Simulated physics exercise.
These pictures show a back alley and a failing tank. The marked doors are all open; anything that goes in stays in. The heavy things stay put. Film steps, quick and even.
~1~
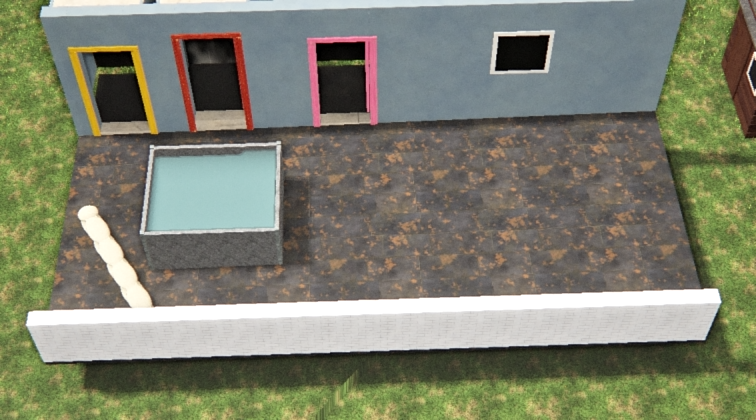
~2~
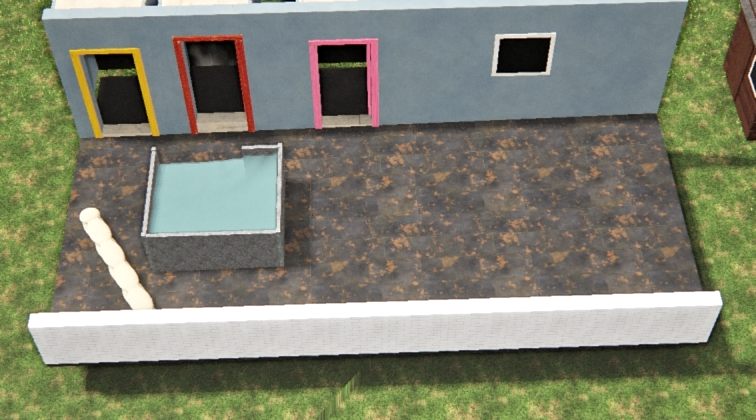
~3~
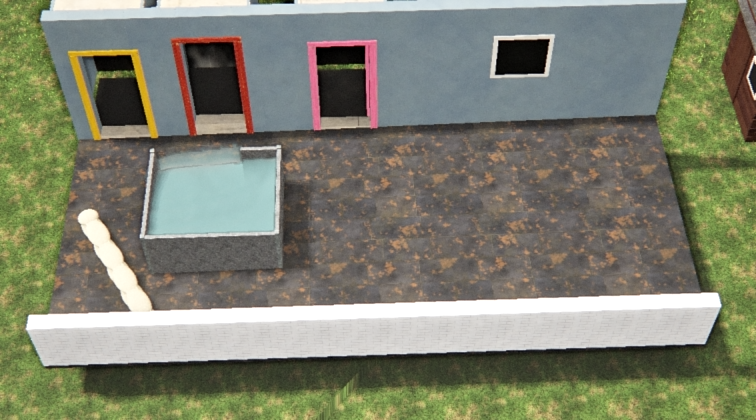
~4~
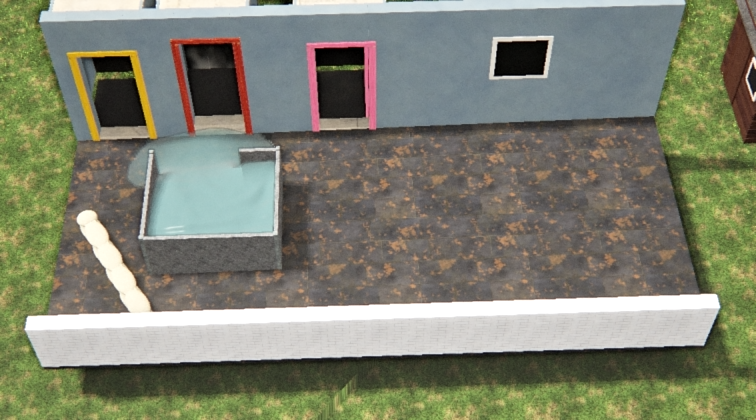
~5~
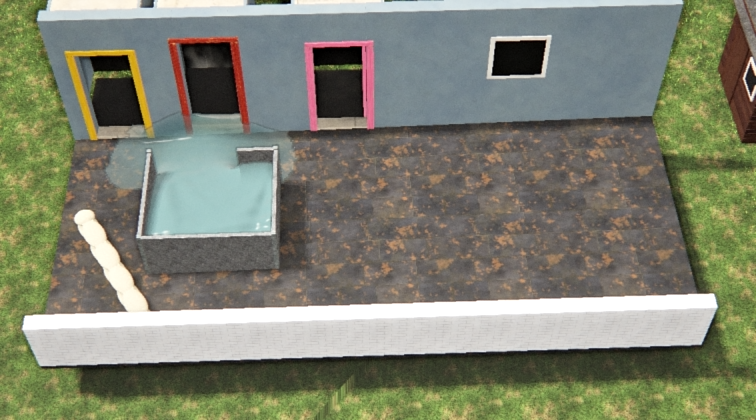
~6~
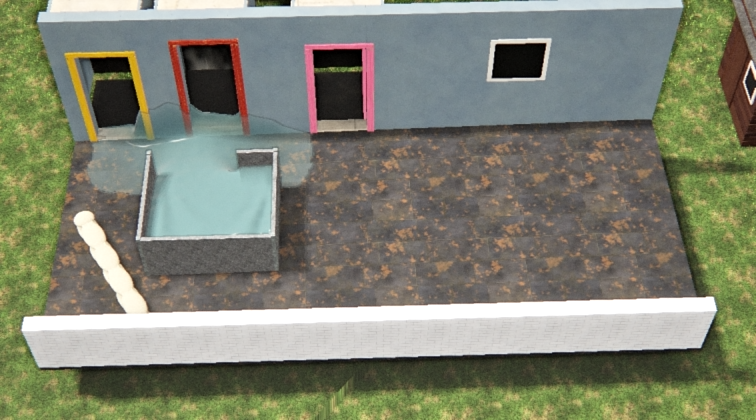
Water in a square gray tank sloshed and sank a little as a gap opened in the far side, then poured out through it and spread across the dark paving toward the yellow and red doorways.
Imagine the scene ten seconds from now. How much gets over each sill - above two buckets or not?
At the yellow door, above two buckets. At the pink door, not above two buckets. At the red door, above two buckets.
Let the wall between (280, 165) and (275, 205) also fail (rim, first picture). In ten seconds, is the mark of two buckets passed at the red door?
As for the red door, it stays below the mark.
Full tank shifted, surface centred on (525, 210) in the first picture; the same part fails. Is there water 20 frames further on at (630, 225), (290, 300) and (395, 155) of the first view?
My reading is hit by the flood first, missed by the flood next and hit by the flood last.
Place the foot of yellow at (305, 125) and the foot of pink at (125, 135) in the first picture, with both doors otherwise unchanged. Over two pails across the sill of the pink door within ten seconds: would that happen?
Result - pink crosses the line.
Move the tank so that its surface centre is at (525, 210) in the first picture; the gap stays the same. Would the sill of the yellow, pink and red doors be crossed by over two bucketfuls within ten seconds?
So here's how it goes: Yellow comes up short, pink clears the threshold, and red comes up short.
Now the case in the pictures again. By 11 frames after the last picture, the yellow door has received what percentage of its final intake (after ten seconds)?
Near 55 in a hundred.
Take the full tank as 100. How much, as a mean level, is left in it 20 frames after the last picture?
Around 22 percent.
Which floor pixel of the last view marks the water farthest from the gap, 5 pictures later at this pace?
At roughly (410, 134).
A moment on, water covers 15 % of the floor; the yellow door over two buckets in, the pink door wet at the sill, nothing in, the red door far over two buckets in.
Next, water covers 25 % of the floor; the yellow door far over two buckets in, the pink door under two buckets in, the red door far over two buckets in.
Then, water covers 50 % of the floor; the yellow door far over two buckets in, the pink door under two buckets in, the red door far over two buckets in.
Later, water covers 75 % of the floor; the yellow door far over two buckets in, the pink door under two buckets in, the red door far over two buckets in.
In the end, water covers 75 % of the floor; the yellow door far over two buckets in, the pink door under two buckets in, the red door far over two buckets in.
